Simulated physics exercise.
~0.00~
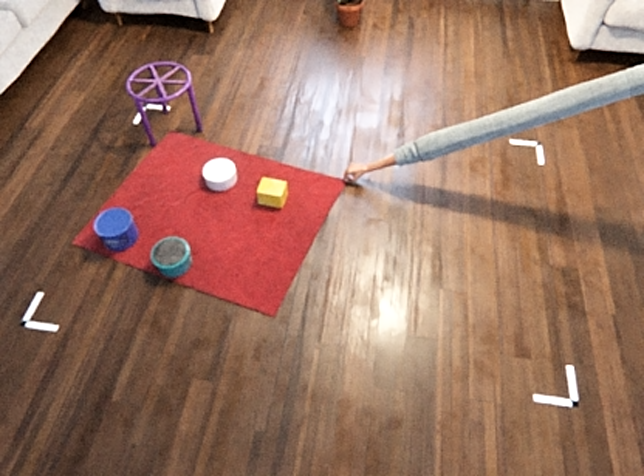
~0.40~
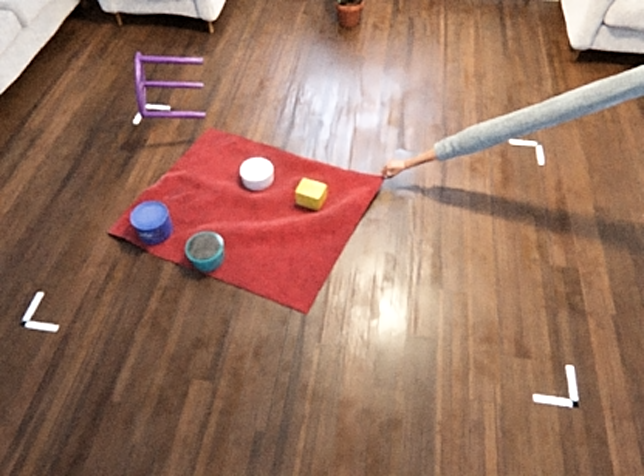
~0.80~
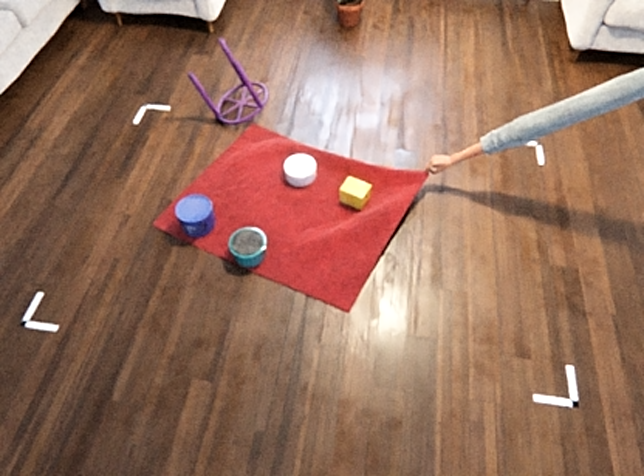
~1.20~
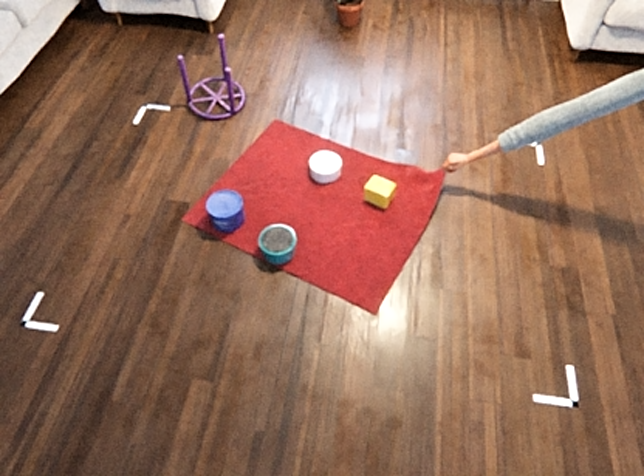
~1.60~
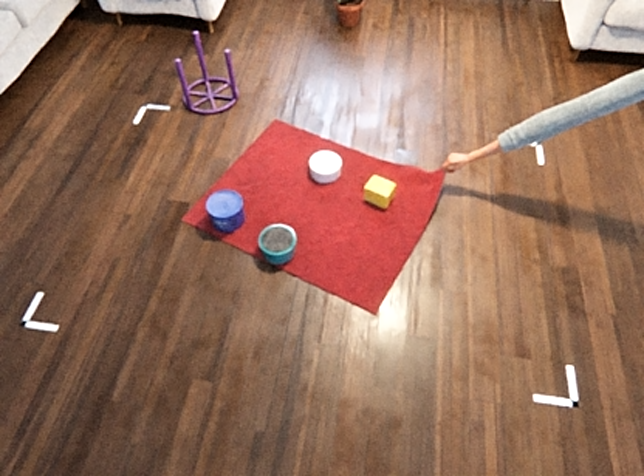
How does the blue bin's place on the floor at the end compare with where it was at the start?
The blue bin ends up clearly farther to the right and slightly farther back on the floor than where it began, still sitting near the left corner of the red mat.
